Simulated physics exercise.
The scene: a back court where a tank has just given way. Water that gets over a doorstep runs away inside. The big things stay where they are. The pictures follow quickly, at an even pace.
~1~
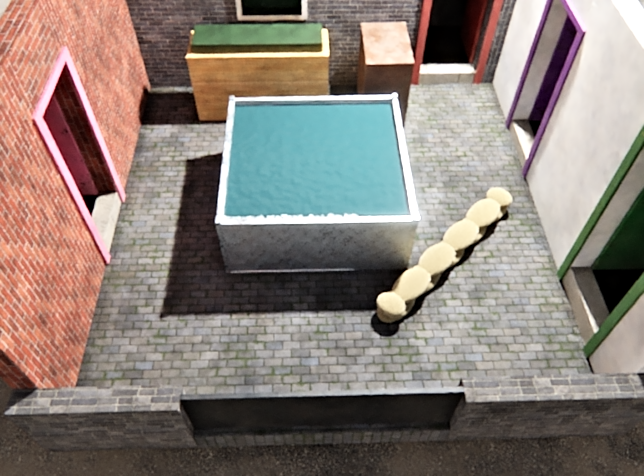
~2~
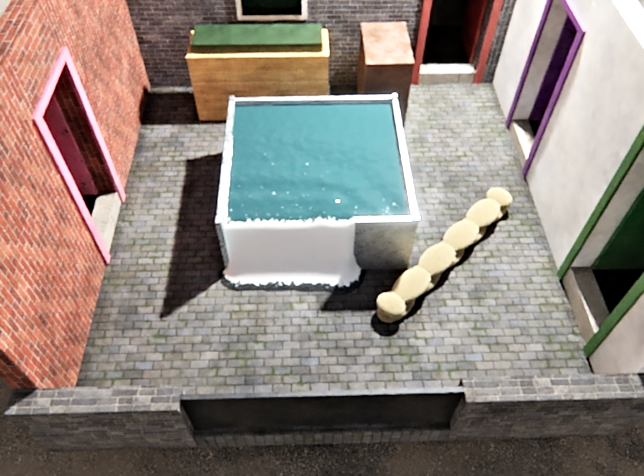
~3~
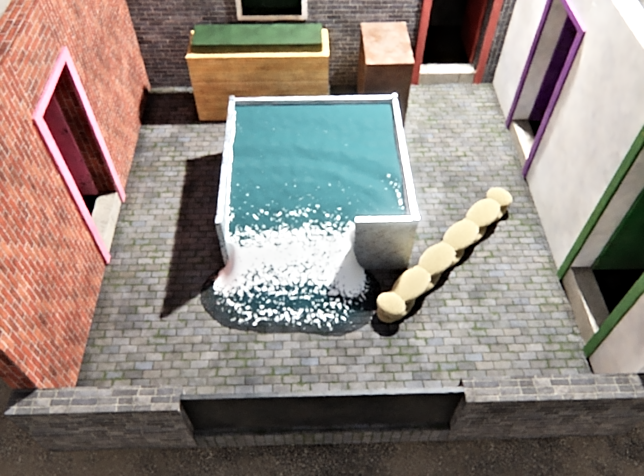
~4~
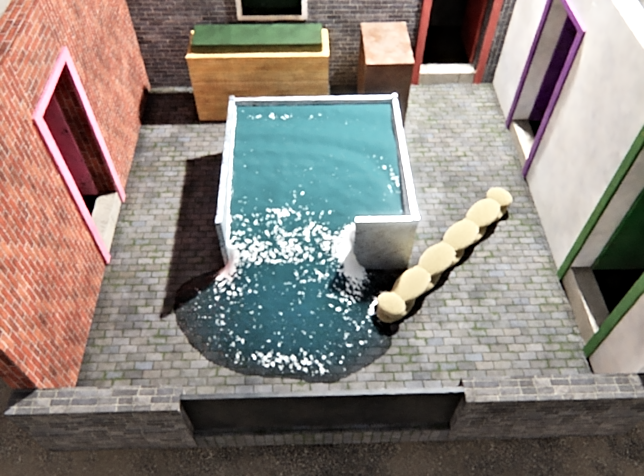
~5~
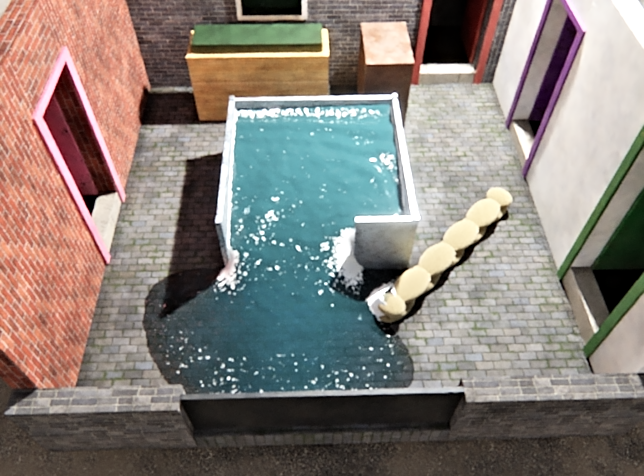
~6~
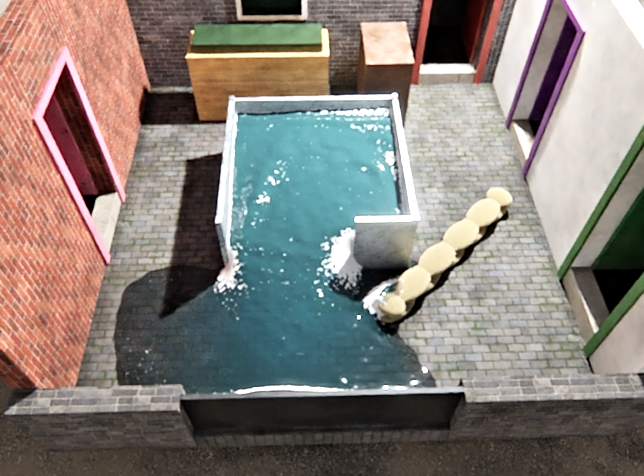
Water bursts from the front of a square tank and spreads across the paved court.
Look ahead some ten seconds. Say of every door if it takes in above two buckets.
The purple door stays under that; the green door stays under that; the pink door stays under that; the red door stays under that.
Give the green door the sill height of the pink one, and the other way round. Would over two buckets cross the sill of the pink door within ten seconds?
Then: The pink one stays under.
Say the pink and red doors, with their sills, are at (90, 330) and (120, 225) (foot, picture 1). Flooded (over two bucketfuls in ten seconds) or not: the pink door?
Then: The pink one takes more.
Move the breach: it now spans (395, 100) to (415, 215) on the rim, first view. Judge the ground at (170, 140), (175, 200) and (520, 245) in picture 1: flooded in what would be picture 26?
In turn: Dry, free of water, covered.
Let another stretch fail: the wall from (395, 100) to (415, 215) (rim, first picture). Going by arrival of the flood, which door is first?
It is the purple-painted one.
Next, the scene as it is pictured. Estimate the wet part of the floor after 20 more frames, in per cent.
Some 75 per cent.
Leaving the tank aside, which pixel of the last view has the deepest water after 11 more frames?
Around (69, 416).
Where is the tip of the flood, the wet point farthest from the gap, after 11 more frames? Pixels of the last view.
At about (591, 402).
A moment on, water covers 30 % of the floor; the purple door not reached, the green door not reached, the pink door not reached, the red door not reached.
Next, water covers 50 % of the floor; the purple door not reached, the green door wet at the sill, nothing in, the pink door wet at the sill, nothing in, the red door not reached.
Then, water covers 75 % of the floor; the purple door wet at the sill, nothing in, the green door wet at the sill, nothing in, the pink door wet at the sill, nothing in, the red door not reached.
Later, water covers 90 % of the floor; the purple door wet at the sill, nothing in, the green door wet at the sill, nothing in, the pink door wet at the sill, nothing in, the red door under two buckets in.
In the end, water covers 95 % of the floor; the purple door under two buckets in, the green door wet at the sill, nothing in, the pink door wet at the sill, nothing in, the red door under two buckets in.
